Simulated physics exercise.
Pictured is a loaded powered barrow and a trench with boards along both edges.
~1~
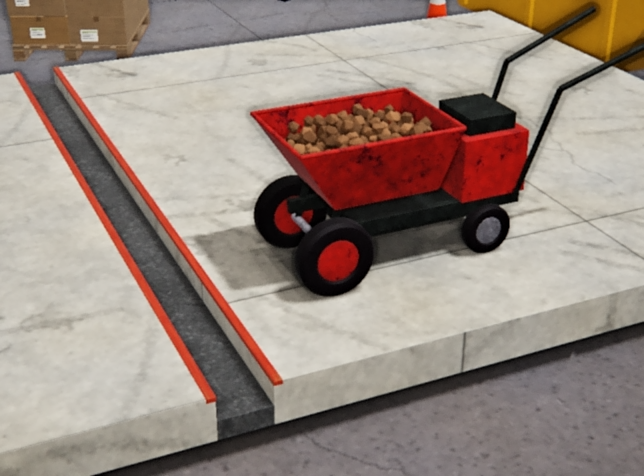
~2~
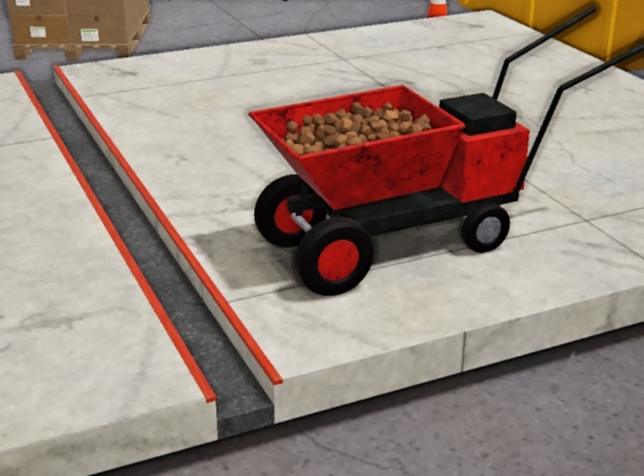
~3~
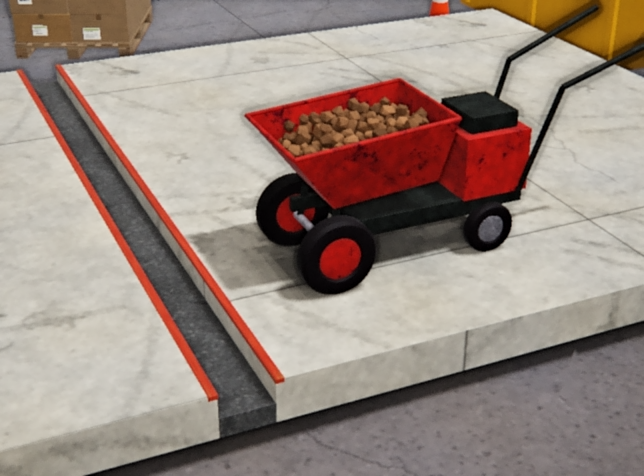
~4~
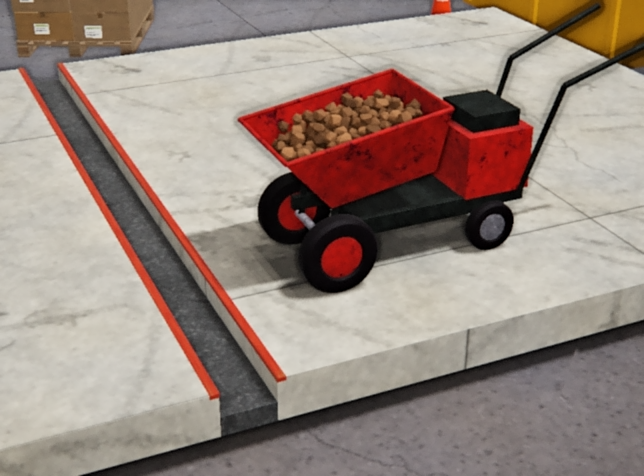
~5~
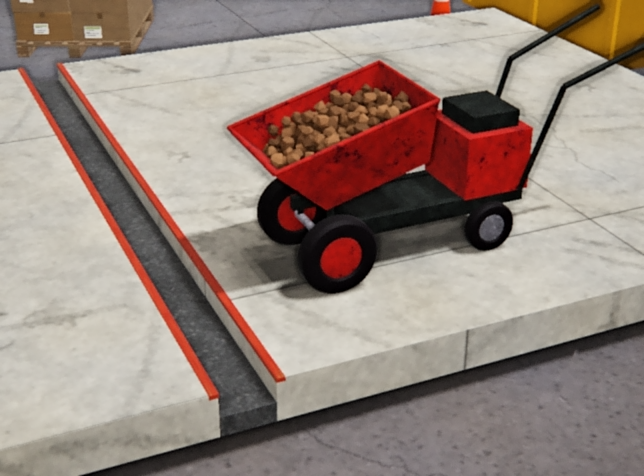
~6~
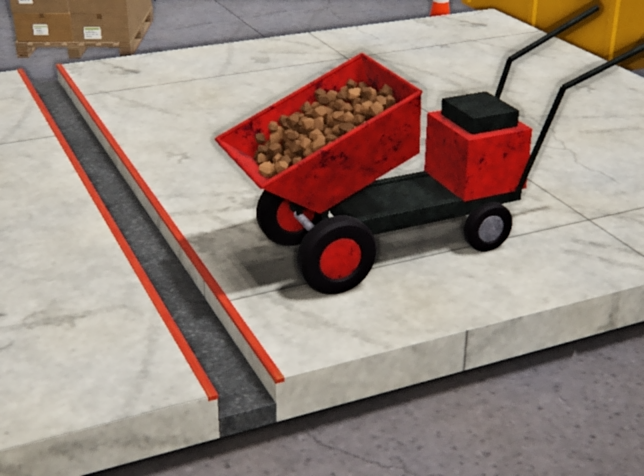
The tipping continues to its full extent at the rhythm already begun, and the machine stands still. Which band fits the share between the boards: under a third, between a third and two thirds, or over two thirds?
What ends in the trench is going to be one-third to two-thirds of the load.
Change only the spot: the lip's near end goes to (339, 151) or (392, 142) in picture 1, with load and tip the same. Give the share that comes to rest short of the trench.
10 and 50 in a hundred, in that order.
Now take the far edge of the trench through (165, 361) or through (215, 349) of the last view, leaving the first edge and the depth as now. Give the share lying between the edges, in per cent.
Lab note: Case 1 near 80 percent, case 2 near 20 percent.
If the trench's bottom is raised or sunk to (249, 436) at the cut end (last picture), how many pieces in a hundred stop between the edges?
About 80 per cent.
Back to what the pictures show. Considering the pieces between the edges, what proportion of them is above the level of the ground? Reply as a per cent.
Close to 30 percent.
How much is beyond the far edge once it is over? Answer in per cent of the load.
About 25 %.
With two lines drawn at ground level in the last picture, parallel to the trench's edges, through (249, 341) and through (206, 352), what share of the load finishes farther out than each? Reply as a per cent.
About 80 and 40 %.
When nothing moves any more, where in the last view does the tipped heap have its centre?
Somewhere close to (170, 292) in the last picture.
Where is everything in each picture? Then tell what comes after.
The first frame shows lip of the skip (301, 158), level; top of the load (356, 130), clay clods; first edge of the trench (251, 342); far edge (187, 358), the trench under half as wide as the skip, and about half as deep as wide.
The second frame shows lip of the skip (299, 159), tipped barely; top of the load (368, 132).
The third frame shows lip of the skip (294, 161), tipped barely; top of the load (365, 129).
The fourth frame shows lip of the skip (287, 165), tipped a little; top of the load (375, 124).
The fifth frame shows lip of the skip (275, 174), tipped clearly; top of the load (373, 120).
The sixth frame shows lip of the skip (262, 187), tipped clearly; top of the load (359, 116); first edge of the trench (253, 339); far edge (189, 355).
Just after the last frame, skip tipped steeply; every one in the skip.
A moment on, skip tipped right over; roughly two thirds in the skip; roughly a quarter in or heaped over the trench; about a tenth beyond it; just a few falling.
Further on, skip tipped right over; roughly a quarter in the skip; roughly half in or heaped over the trench; roughly a quarter beyond it.
When it is over, skip tipped right over; roughly a quarter in the skip; roughly half in or heaped over the trench; roughly a quarter beyond it.
